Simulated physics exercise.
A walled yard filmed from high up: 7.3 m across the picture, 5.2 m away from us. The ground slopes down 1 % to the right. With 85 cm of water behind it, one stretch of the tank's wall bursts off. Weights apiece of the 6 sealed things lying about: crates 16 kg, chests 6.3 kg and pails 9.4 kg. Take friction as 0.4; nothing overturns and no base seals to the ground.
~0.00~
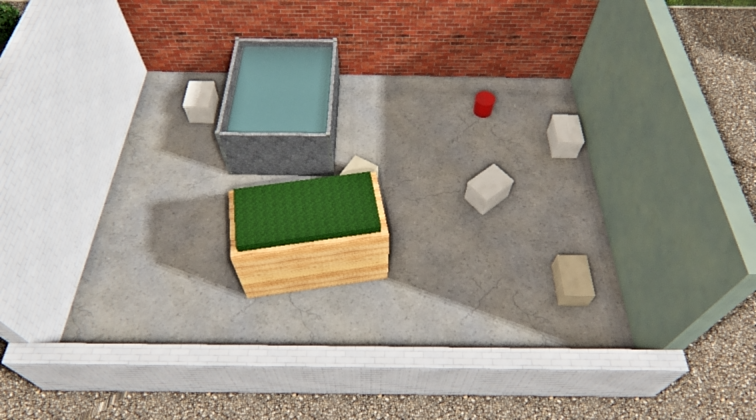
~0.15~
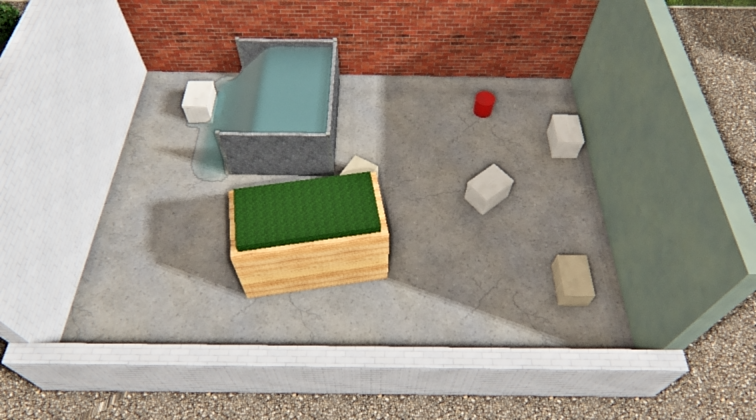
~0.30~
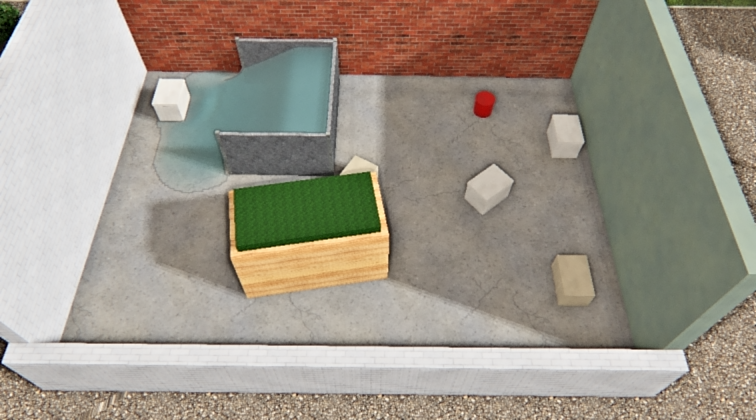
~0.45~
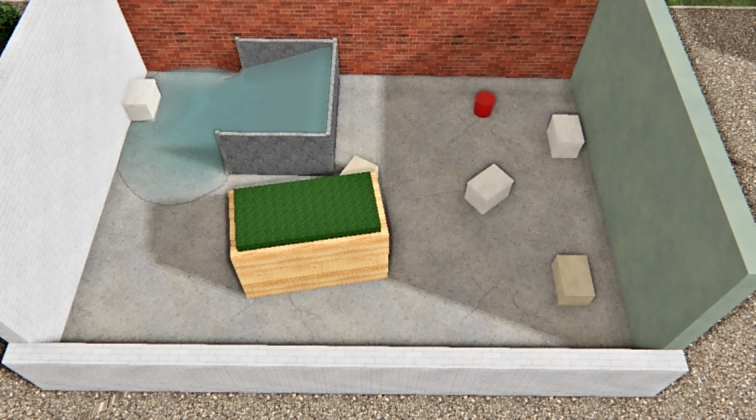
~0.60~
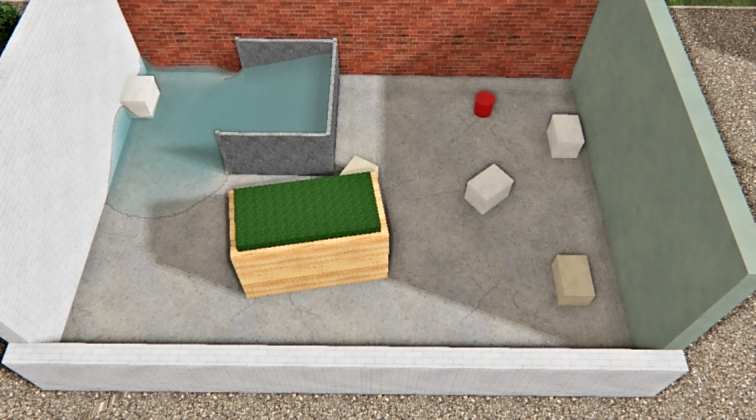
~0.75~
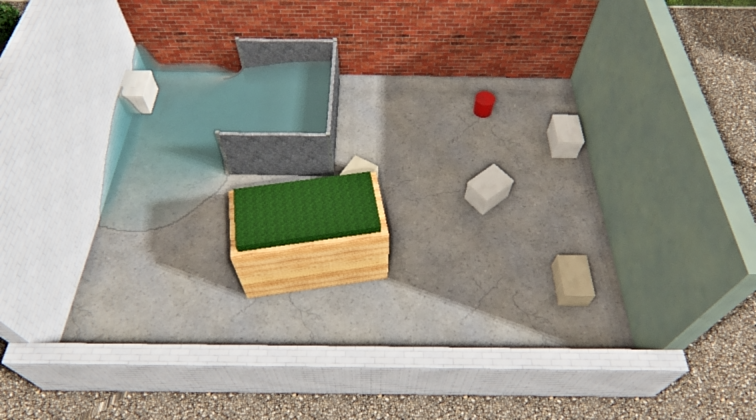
A grey tank full of water lost its left side, and the water poured out across the yard's left end, pushing a white block up against the white wall while everything else stayed put.
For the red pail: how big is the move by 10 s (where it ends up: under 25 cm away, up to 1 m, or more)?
The red pail holds its place.
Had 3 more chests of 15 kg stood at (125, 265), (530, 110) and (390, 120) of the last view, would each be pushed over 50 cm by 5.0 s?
In that order: Past it, short of it, short of it.
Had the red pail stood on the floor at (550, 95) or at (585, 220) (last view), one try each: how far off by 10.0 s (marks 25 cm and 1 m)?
In that order: It is nudged along; it ends far away.
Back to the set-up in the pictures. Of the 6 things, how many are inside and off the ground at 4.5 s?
At that moment 1.
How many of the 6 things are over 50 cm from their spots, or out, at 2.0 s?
1 of them.
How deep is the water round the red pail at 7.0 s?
Roughly 5 cm.
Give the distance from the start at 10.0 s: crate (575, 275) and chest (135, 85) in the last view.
In that order: 300 cm, 140 cm.
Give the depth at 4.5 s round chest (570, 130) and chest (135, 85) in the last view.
About 1 and 15 cm.
After 2.0 s the red pail is near (485, 98), 0.0 m from its start, aground; 1 afloat.
After 4.5 s the red pail is near (485, 98), 0.0 m from its start, aground; 1 afloat.
After 7.0 s the red pail is near (485, 98), 0.0 m from its start, aground; 2 afloat.
After 10.0 s the red pail is near (483, 98), 0.0 m from its start, aground; 4 afloat.
